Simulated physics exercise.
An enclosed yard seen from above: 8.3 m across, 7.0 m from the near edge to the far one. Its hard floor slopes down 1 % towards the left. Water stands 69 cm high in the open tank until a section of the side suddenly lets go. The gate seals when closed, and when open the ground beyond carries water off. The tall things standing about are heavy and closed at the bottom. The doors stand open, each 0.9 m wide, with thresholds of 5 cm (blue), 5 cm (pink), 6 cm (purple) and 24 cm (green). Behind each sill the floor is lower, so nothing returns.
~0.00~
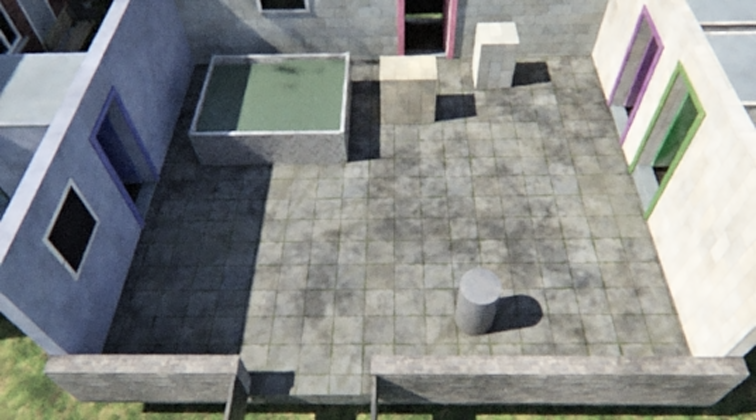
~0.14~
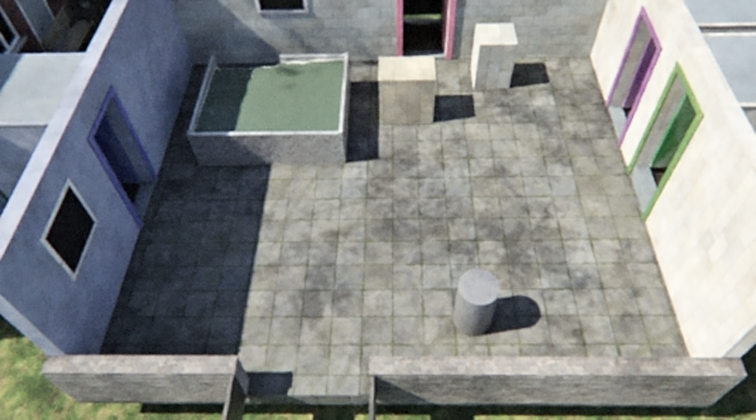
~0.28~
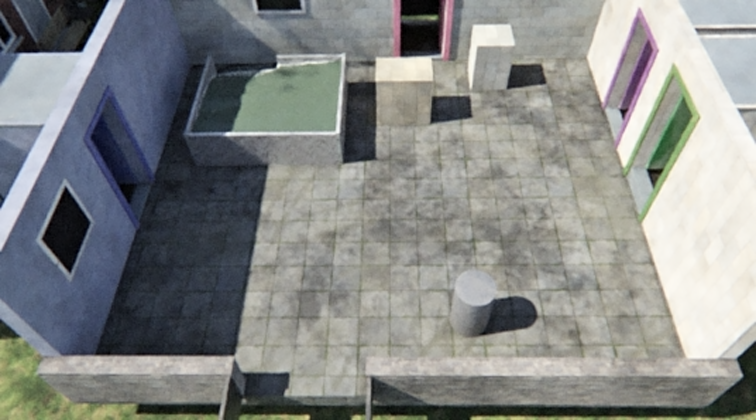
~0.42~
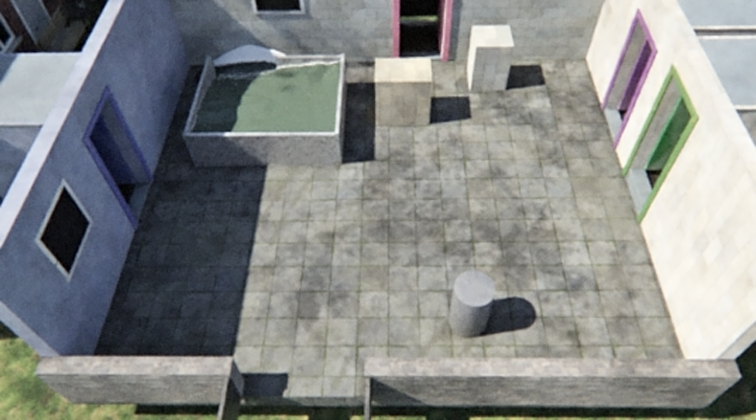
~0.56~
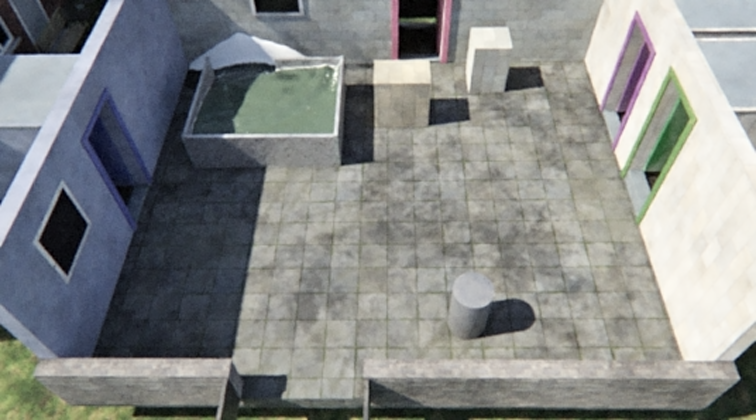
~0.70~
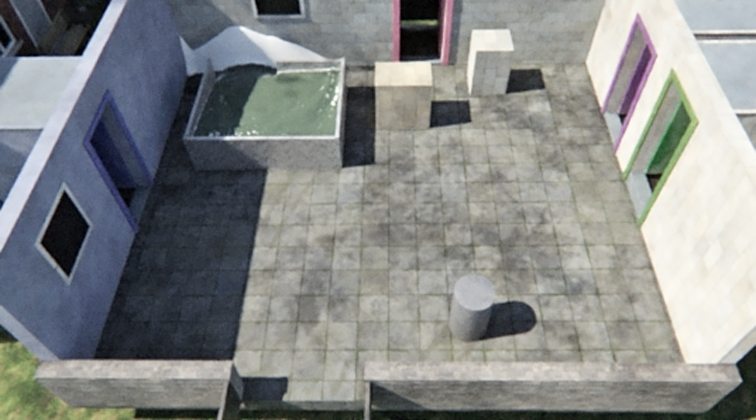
In a walled yard, water in an open tank stirs and pours out behind it.
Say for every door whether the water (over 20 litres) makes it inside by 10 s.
Door by door: At the blue door it goes over the limit; at the pink door it passes the limit; at the purple door it stays under the limit; at the green door it keeps below the limit.
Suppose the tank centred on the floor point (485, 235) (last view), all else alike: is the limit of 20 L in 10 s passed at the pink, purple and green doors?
Against that limit: Pink above, purple past it, green below.
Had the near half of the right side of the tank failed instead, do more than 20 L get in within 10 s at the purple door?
Against that limit: Purple past it.
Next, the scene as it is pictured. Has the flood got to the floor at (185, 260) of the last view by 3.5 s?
It is under water.
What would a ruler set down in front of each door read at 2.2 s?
In cm: Blue 5, pink 10, purple 0, green 0.
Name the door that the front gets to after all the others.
The green one.
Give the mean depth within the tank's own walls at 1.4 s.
Roughly 49 cm on average.
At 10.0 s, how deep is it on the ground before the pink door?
Roughly 6.5 cm deep.
After 1.4 s water covers 10 % of the floor and is deepest (73 cm) near (191, 71); blue door not reached, pink door 2 cm at the sill, 0 L in, purple door not reached, green door not reached.
After 2.2 s water covers 20 % of the floor and is deepest (54 cm) near (199, 71); blue door 5 cm at the sill, 0 L in, pink door 10 cm at the sill, 0 L in, purple door not reached, green door not reached.
After 3.5 s water covers 40 % of the floor and is deepest (34 cm) near (197, 77); blue door 12 cm at the sill, 25 L in, pink door 10 cm at the sill, 17 L in, purple door 4 cm at the sill, 0 L in, green door not reached.
After 6.0 s water covers 75 % of the floor and is deepest (24 cm) near (231, 76); blue door 9 cm at the sill, 60 L in, pink door 7 cm at the sill, 33 L in, purple door 4 cm at the sill, 3 L in, green door 6 cm at the sill, 0 L in.
After 10.0 s water covers 95 % of the floor and is deepest (16 cm) near (189, 77); blue door 6 cm at the sill, 78 L in, pink door 6 cm at the sill, 55 L in, purple door 3 cm at the sill, 3 L in, green door 2 cm at the sill, 0 L in.
